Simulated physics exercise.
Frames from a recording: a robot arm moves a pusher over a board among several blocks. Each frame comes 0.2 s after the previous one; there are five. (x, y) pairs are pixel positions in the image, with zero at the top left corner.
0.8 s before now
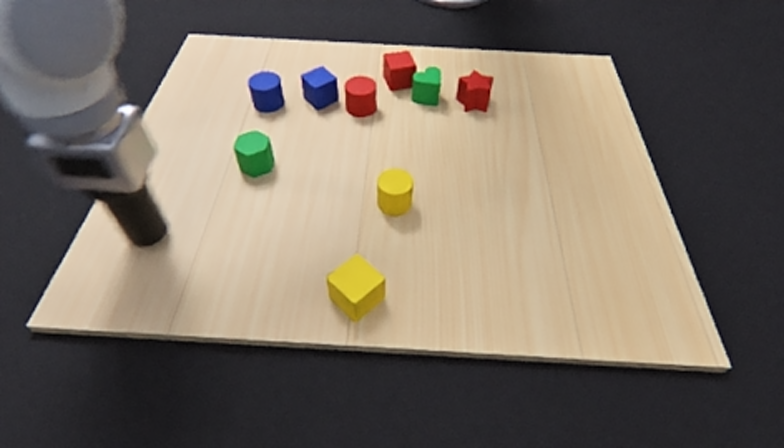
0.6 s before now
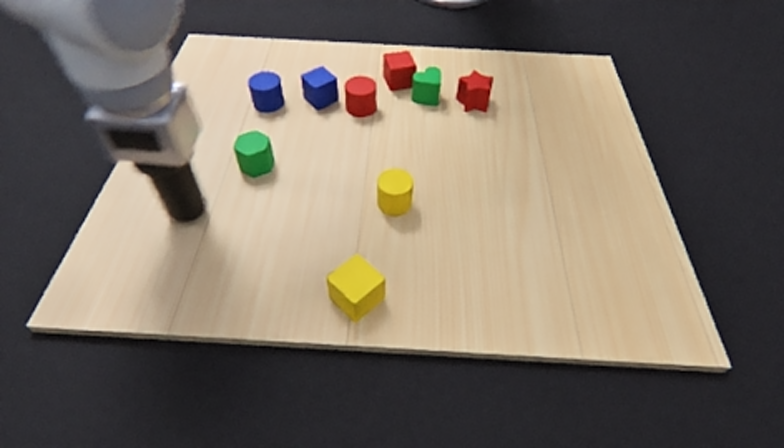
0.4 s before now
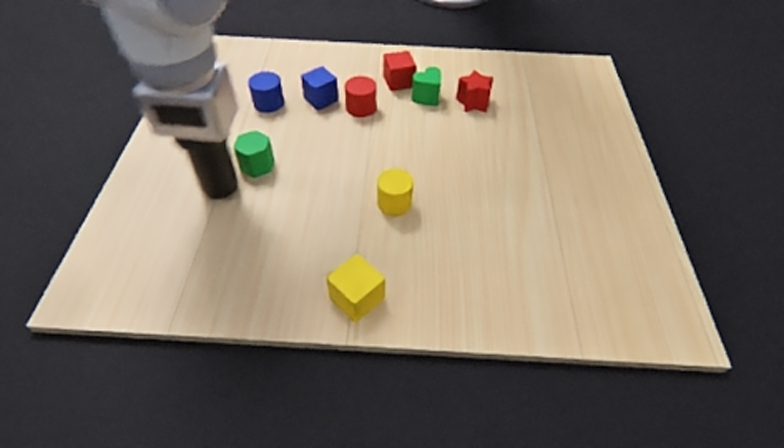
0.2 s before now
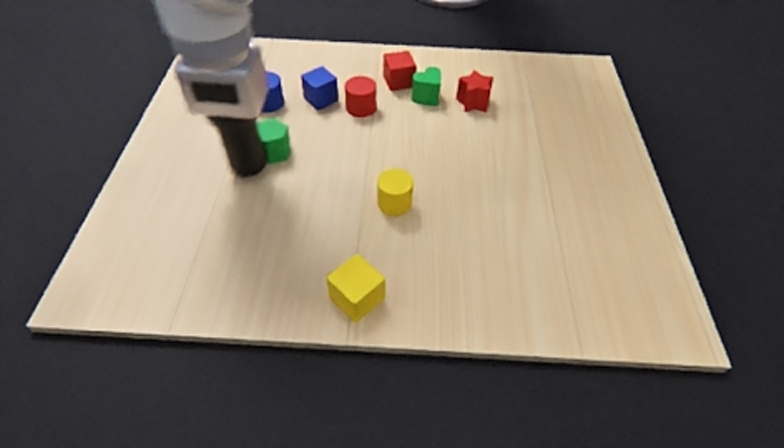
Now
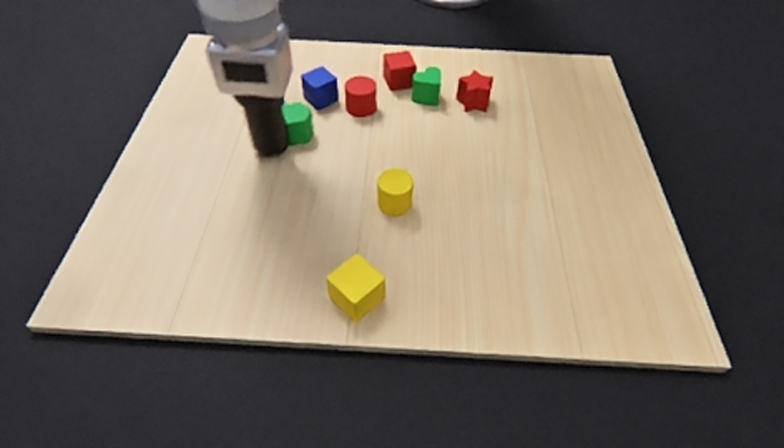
A robot arm moves across the board and pushes a green block toward the upper right.
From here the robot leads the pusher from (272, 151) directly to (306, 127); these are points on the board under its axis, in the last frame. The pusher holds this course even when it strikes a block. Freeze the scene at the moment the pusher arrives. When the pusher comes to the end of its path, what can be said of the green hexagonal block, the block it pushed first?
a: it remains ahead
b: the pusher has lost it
Option a.
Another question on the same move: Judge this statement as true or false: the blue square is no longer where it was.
That is true.
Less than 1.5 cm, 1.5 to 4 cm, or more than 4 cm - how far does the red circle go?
Short, under 1.5 cm.
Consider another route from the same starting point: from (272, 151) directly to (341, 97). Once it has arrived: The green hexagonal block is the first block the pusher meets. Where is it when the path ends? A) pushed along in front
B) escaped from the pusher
A.
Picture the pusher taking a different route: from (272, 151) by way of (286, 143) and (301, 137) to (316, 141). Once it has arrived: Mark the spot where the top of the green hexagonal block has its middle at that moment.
Top centre: (321, 97).
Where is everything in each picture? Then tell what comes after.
In the first frame, pusher's lower end (147, 231); blue circle (264, 80); green hexagonal block (251, 142); blue square (319, 76); red circle (361, 85).
In the second frame, pusher (187, 207); blocks still.
In the third frame, pusher (220, 185); blocks still.
In the fourth frame, pusher (248, 164); green hexagonal block (270, 129).
In the fifth frame, pusher (271, 144); blue circle hidden; green hexagonal block (294, 112); blue square (319, 76); red circle (361, 85).
The first path, step by step. Halfway along, pusher (289, 132); green hexagonal block (311, 100).
At the end, pusher (305, 120); blue circle still; green hexagonal block (327, 89); blue square (320, 71); red circle still.
